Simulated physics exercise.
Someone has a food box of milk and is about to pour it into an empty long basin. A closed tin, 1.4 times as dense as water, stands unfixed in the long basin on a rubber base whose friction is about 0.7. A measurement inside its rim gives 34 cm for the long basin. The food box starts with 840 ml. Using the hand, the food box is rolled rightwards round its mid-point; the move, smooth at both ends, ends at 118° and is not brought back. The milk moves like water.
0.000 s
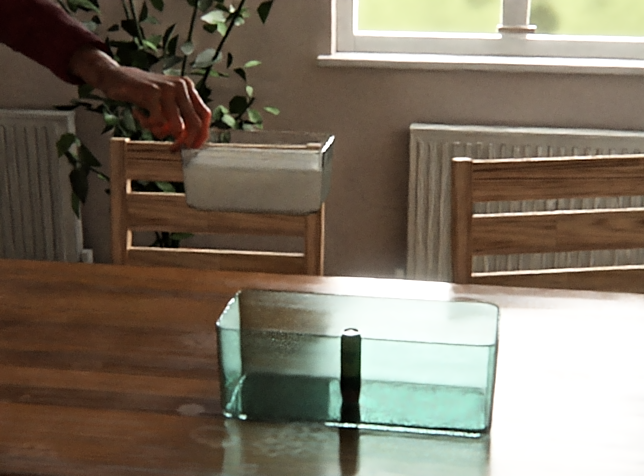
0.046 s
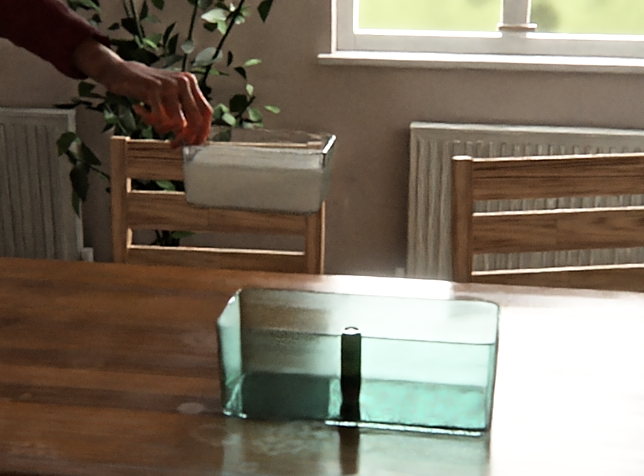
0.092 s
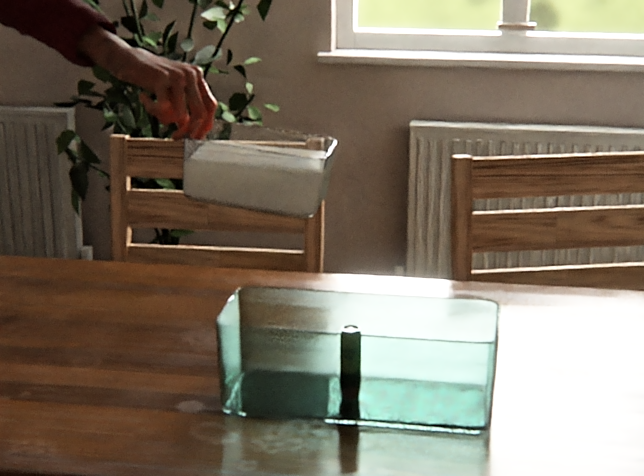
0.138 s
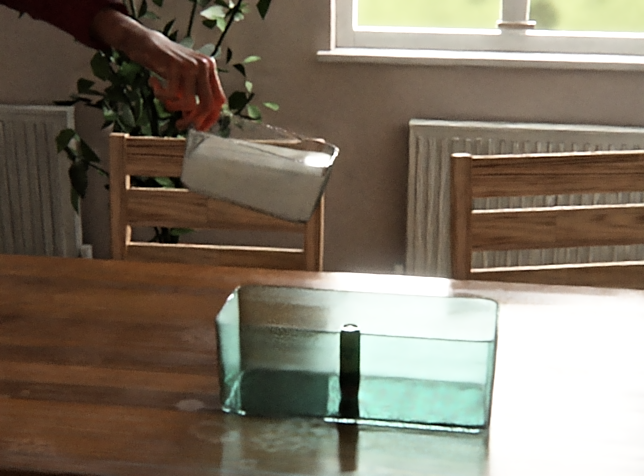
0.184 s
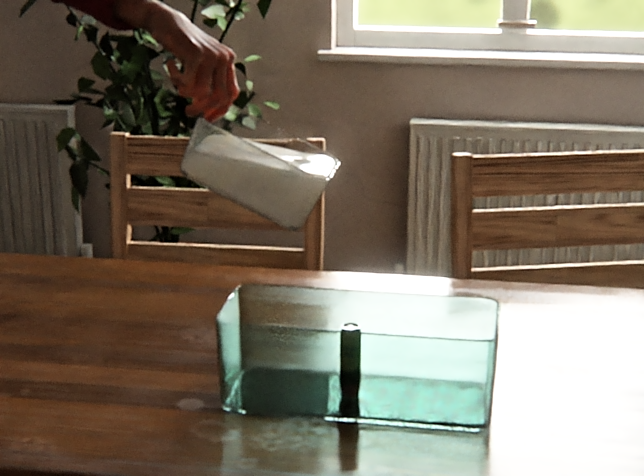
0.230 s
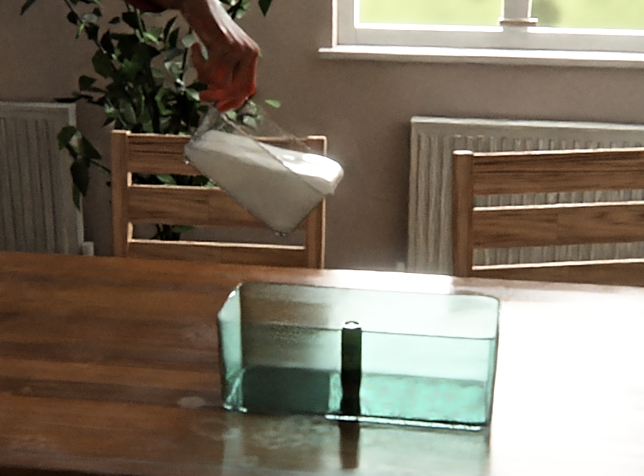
At a wooden table, a hand tilts a clear box of milk steadily rightwards.
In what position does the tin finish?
It finishes upright.
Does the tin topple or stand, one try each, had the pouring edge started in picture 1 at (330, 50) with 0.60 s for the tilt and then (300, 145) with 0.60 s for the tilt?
Trial 1 - tin stays standing; trial 2 - tin tips.
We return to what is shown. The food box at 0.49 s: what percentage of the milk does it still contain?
At that time about 8 in a hundred parts are still held.
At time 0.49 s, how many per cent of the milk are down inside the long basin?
About 40%.
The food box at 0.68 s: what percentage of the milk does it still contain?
I reckon near 1 per cent still sits there.
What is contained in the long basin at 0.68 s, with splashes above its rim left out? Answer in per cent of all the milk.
It works out near 84 per cent.
After 0.49 s the tilt is 109° and 8 per cent is still to pour; the tin stands where it began.
After 0.68 s the tilt is 118° and 1 per cent is still to pour; the tin stands where it began.
After 0.88 s the tilt is 118° and 0 per cent is still to pour; the tin stands where it began.
After 1.10 s the tilt is 118° and 0 per cent is still to pour; the tin stands where it began.
In the end the tin stands where it began.
